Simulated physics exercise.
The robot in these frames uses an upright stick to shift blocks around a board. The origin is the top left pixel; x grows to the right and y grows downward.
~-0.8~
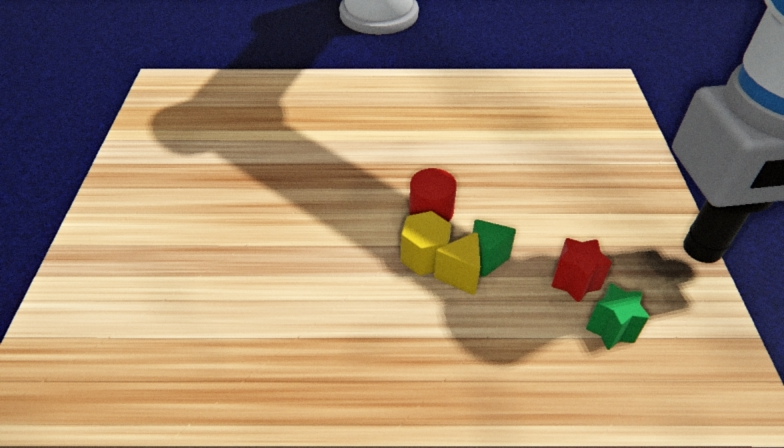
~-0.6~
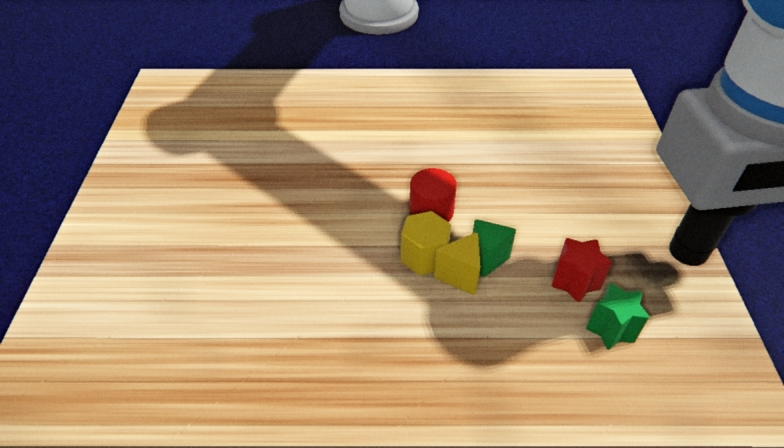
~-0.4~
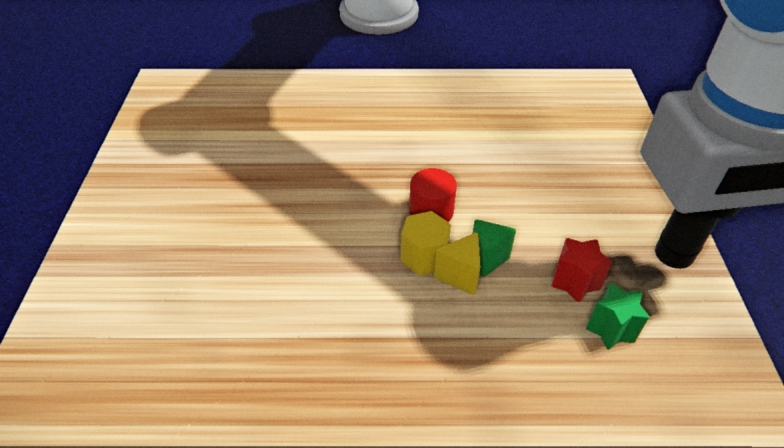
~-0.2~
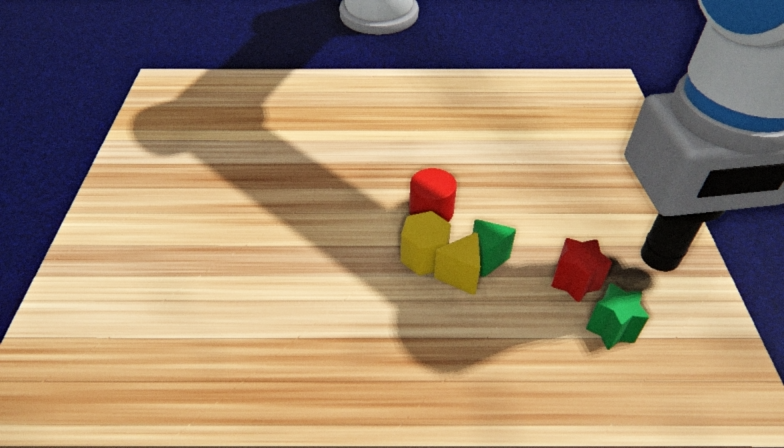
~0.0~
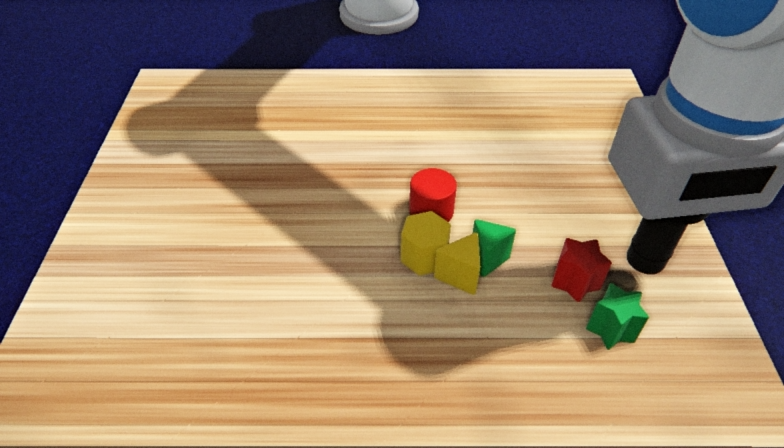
A grey, white and blue robot arm holding an upright black stick slides slowly left from the right edge of a pale wooden board, seen from above at a fixed angle against dark blue. A red cylinder, two yellow blocks and a green triangular piece cluster near the middle, with red and green stars to the right. The blocks stay still while the arm's shadow shifts left across them.
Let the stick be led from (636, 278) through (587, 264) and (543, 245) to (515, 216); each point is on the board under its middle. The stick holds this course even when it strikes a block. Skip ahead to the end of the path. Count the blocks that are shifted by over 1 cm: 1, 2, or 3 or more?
The count will be 1.
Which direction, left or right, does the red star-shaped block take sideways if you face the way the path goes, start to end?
It will end up to the left.
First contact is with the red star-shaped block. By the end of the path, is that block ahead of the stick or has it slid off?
I'd say the red star-shaped block has slipped off and sits beside or behind the stick.
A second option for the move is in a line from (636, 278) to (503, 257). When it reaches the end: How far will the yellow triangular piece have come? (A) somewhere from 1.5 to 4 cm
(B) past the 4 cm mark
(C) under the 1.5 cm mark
My answer is option C.
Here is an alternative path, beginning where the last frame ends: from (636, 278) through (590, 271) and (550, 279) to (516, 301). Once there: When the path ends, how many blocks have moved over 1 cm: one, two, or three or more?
One block moves.
What follows on the original path. One third of the way, stick (594, 247); red star-shaped block (574, 254), turned 25° anticlockwise.
Two thirds of the way, stick (548, 228); red star-shaped block (562, 254), turned 55° anticlockwise.
At the end, stick (519, 198); green triangular piece in place; red star-shaped block (562, 254), turned 55° anticlockwise.
